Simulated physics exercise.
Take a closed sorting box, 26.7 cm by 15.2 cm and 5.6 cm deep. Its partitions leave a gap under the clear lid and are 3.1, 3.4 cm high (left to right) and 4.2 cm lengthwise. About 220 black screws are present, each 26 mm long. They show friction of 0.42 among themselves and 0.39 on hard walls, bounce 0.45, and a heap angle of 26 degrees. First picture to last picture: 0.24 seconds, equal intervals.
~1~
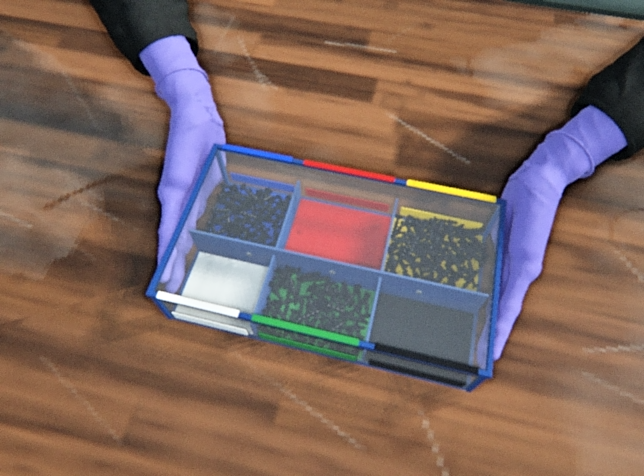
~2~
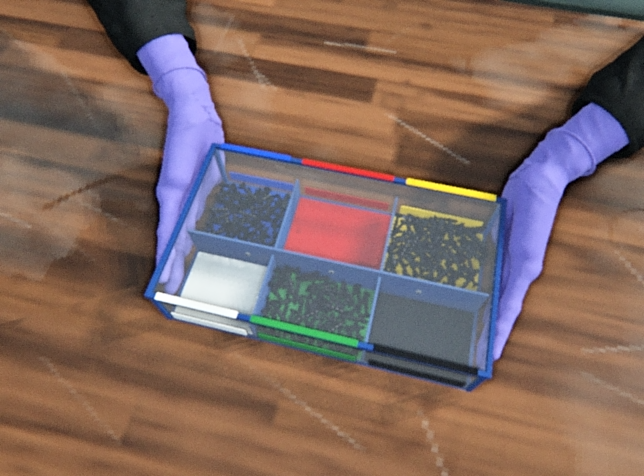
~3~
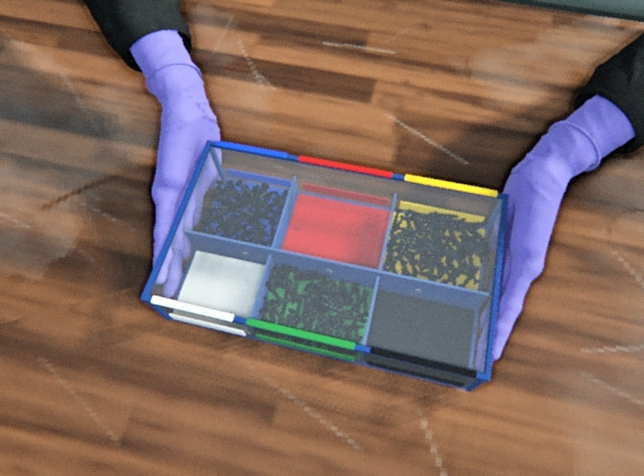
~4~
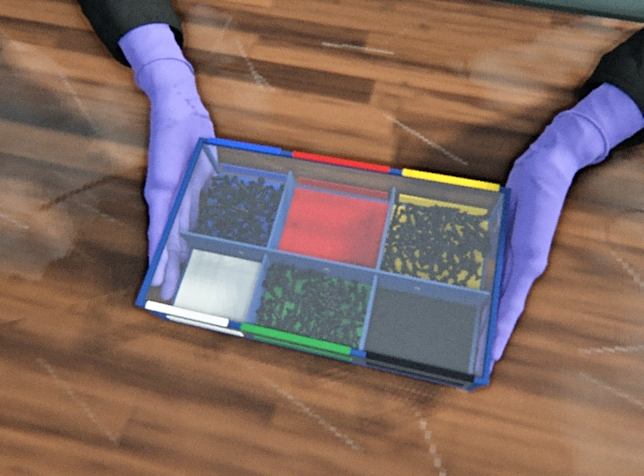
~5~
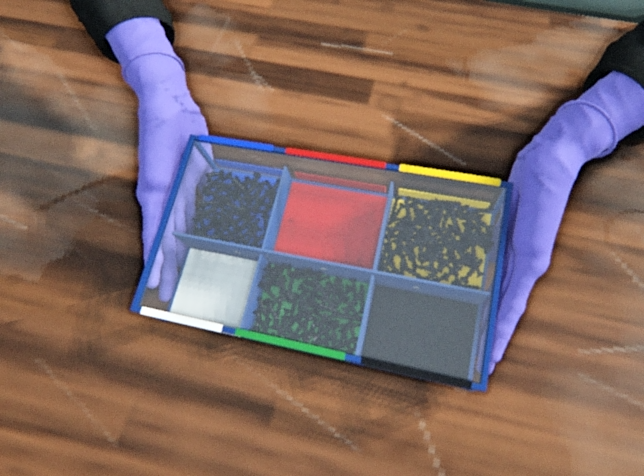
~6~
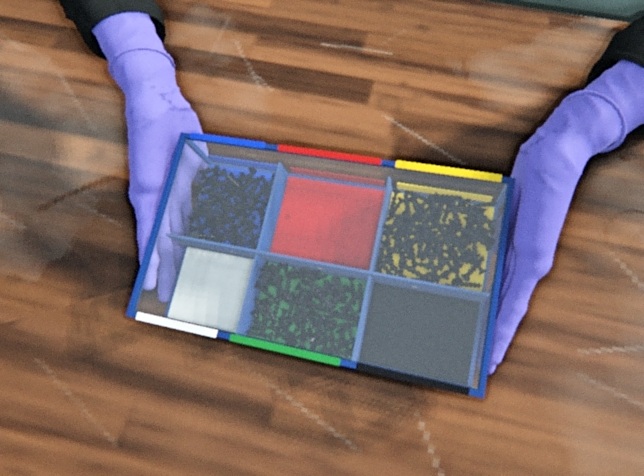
At the start, two purple-gloved hands hold a clear-lidded box with six coloured compartments above a wooden surface, small black pieces lying in the blue, yellow and green ones. The hands then gradually tilt the box, its left front corner lowest, while the pieces stay in their compartments.
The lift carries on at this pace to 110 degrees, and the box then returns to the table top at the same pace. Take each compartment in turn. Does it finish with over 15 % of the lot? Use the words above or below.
Red: Below; blue: Above; green: Above; yellow: Above; white: Below; black: Below.
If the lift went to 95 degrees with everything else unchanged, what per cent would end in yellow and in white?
Shares: Yellow 25 and white 10, per cent.
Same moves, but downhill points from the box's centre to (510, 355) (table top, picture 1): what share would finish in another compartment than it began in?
I'd estimate about 50 %.
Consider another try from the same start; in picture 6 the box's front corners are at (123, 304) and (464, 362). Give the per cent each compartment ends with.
Red 5; blue 30; green 10; yellow 20; white 35; black 0.
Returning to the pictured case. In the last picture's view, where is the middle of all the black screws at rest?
When it all comes to rest, the middle is near (318, 268).
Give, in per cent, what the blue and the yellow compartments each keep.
Blue 25, yellow 35.
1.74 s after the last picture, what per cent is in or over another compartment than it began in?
Roughly 15 percent of it.
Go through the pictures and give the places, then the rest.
In the first frame, box tilt 0 degrees, front corners at (153, 292) and (486, 372); blue 30 %, green 30 %, yellow 40 %.
In the second frame, box tilt 1 degrees, front corners at (152, 293) and (485, 372).
In the third frame, box tilt 4 degrees, front corners at (148, 297) and (484, 375), lowest corner left front.
In the fourth frame, box tilt 8 degrees, front corners at (143, 302) and (482, 379), lowest corner left front.
In the fifth frame, box tilt 13 degrees, front corners at (138, 307) and (480, 385), lowest corner left front.
In the sixth frame, box tilt 18 degrees, front corners at (133, 312) and (478, 391), lowest corner left front; blue 30 %, green 30 %, yellow 40 %.
Then, 1.04 s after the last picture, tilt 110 degrees; blue 25 %, green 30 %, yellow 35 %, white 5 %, black 5 %.
Then, 1.74 s after the last picture, tilt 49 degrees; blue 25 %, green 30 %, yellow 35 %, white 10 %, black 5 %.
Then, 2.47 s after the last picture, tilt 0 degrees; blue 25 %, green 30 %, yellow 35 %, white 10 %, black 5 %.
In the end, red 0 %, blue 25 %, green 30 %, yellow 35 %, white 10 %, black 5 %.
